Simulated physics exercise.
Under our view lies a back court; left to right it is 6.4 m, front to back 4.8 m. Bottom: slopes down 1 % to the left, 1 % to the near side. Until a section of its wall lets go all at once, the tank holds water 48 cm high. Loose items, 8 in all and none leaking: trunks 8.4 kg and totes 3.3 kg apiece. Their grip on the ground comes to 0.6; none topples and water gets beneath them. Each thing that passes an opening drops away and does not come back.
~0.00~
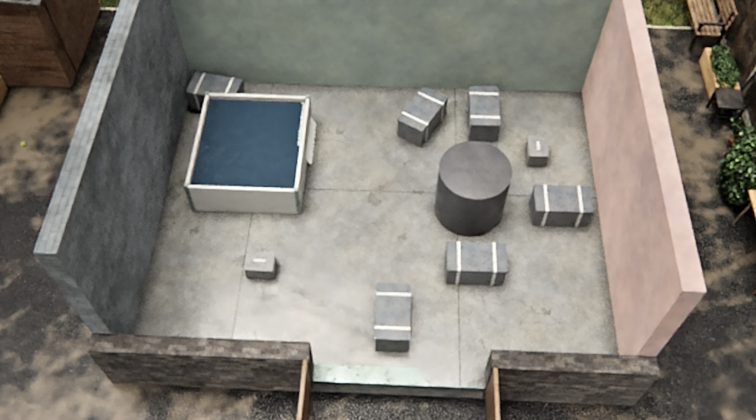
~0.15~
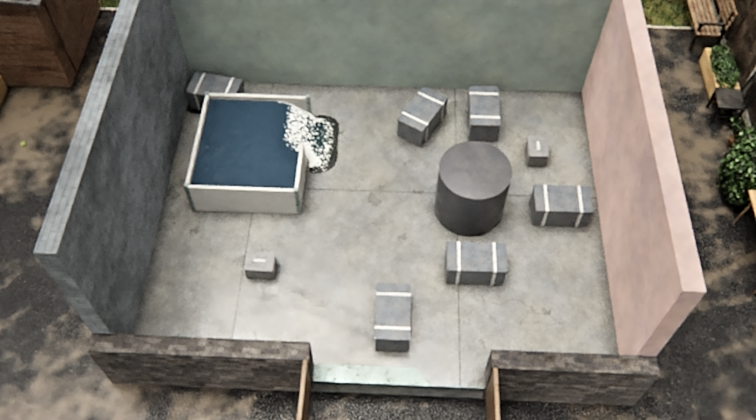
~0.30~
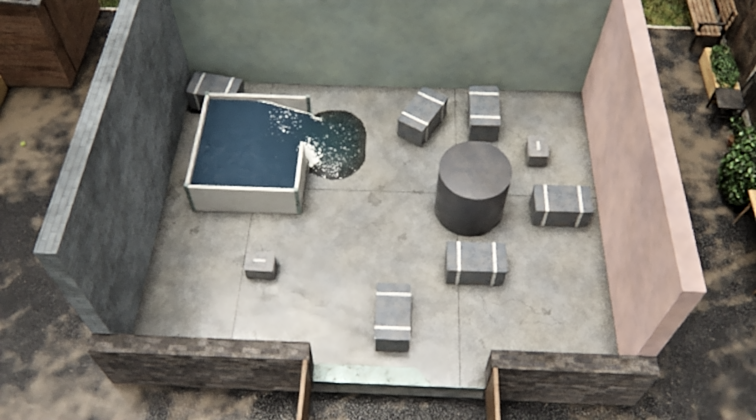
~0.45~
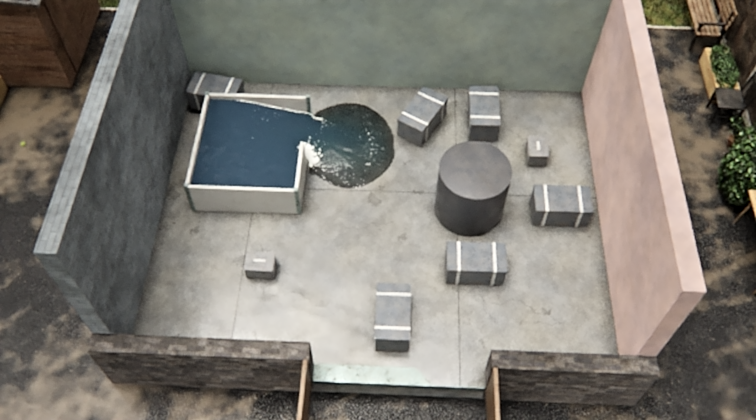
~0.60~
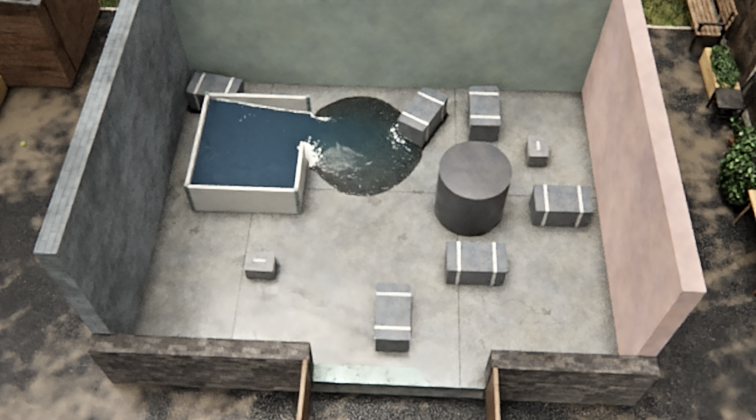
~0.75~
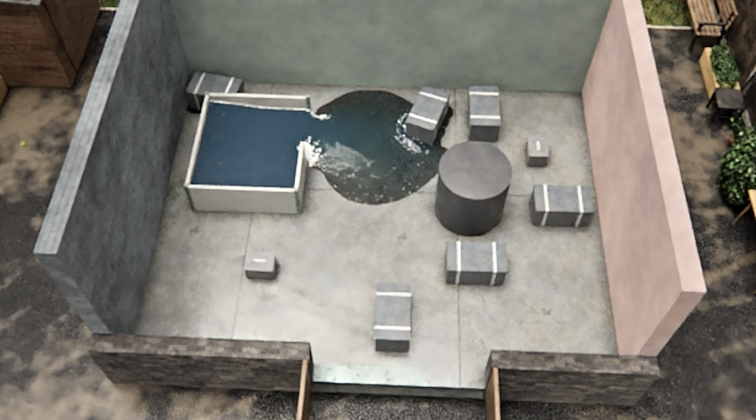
At the start, a white-walled tank of dark blue water stands at the left of a walled court scattered with grey trunks and smaller boxes. Water bursts through its right side and spreads rightward in a widening dark pool, then reaches the nearest tilted trunk and nudges it slightly.
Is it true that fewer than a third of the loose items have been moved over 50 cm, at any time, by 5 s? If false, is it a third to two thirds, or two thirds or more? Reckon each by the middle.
False, a third to two thirds.
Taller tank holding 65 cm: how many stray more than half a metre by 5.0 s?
It would come to 5 of them.
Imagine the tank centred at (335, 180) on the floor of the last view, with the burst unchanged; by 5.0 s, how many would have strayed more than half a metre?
Then the count would be 4.
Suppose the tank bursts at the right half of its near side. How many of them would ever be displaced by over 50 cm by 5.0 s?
That would give 2.
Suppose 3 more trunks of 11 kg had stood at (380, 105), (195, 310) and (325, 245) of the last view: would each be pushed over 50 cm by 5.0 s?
Going through them in turn, I'd say beyond, not that far and not that far.
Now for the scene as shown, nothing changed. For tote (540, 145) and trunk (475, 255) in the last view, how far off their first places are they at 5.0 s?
Object 1: 200 cm. Object 2: 20 cm.
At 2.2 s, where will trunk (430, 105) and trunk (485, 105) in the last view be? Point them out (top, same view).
They end up about (516, 106) and (549, 106) in the last view.
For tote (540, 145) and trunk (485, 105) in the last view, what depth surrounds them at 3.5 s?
About 15 and 18 cm.
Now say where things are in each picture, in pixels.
In the first picture, a trunk at (423, 108) rests on the ground; a trunk at (485, 105) rests on the ground; water covers 2.6 m2; 0 of 8 have shifted.
In the second picture, a trunk at (423, 108), on the bottom; a trunk at (485, 105), on the bottom; water covers 3.1 m2; 0 of 8 have shifted.
In the third picture, a trunk at (423, 108), on the bottom; a trunk at (485, 105), on the bottom; 3.6 m2 under water; 0 of 8 have shifted.
In the fourth picture, a trunk at (423, 108), on the bottom; a trunk at (485, 105), on the bottom; water covers 4.3 m2; 0 of 8 have shifted.
In the fifth picture, a trunk at (423, 108) rests on the ground; a trunk at (485, 105), on the bottom; water covers 5.1 m2; 0 of 8 have shifted.
In the sixth picture, a trunk at (428, 107) rests on the ground, 8 cm from its start; a trunk at (485, 105) rests on the ground; 5.9 m2 under water; 1 of 8 have shifted.
After 1.1 s 0 of 8 are over 50 cm from their spots; 0 afloat.
After 2.2 s 3 of 8 are over 50 cm from their spots; 2 afloat.
After 3.5 s 3 of 8 are over 50 cm from their spots; 3 afloat.
After 5.0 s 4 of 8 are over 50 cm from their spots, and 4 have been at some point; 4 afloat.
